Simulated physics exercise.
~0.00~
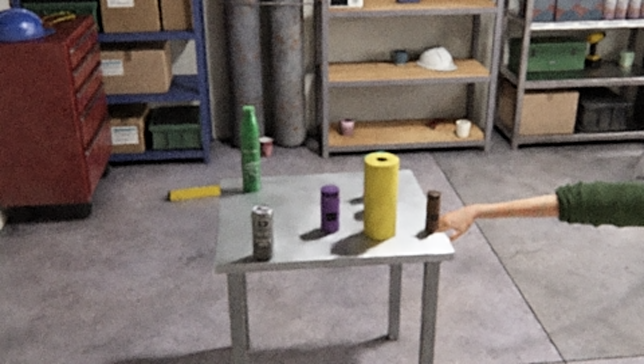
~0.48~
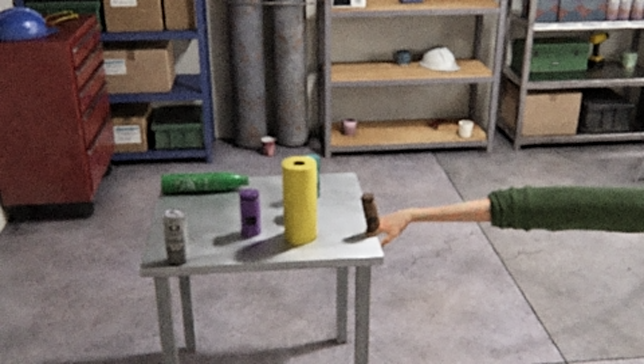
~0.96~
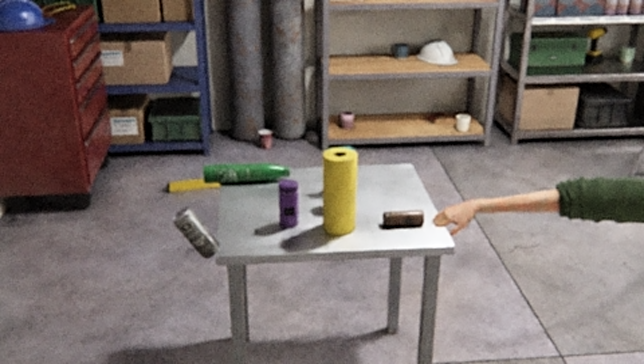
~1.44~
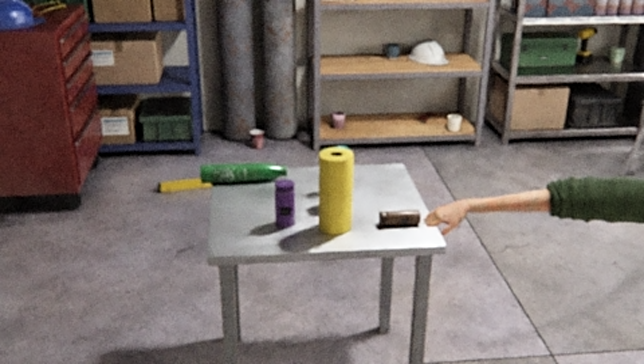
At first, a green-sleeved arm reaches in from the right to a small gray table holding a grey can, a green bottle, a purple jar, a yellow roll and a dark shaker, all upright. The table shifts to the left, and the green bottle topples onto its side while the shaker tilts. The table then moves back to the right, the shaker falls flat, and the grey can tips over the left edge. Finally, the can is out of sight, the bottle and shaker lie on their sides, and the roll and jar still stand.
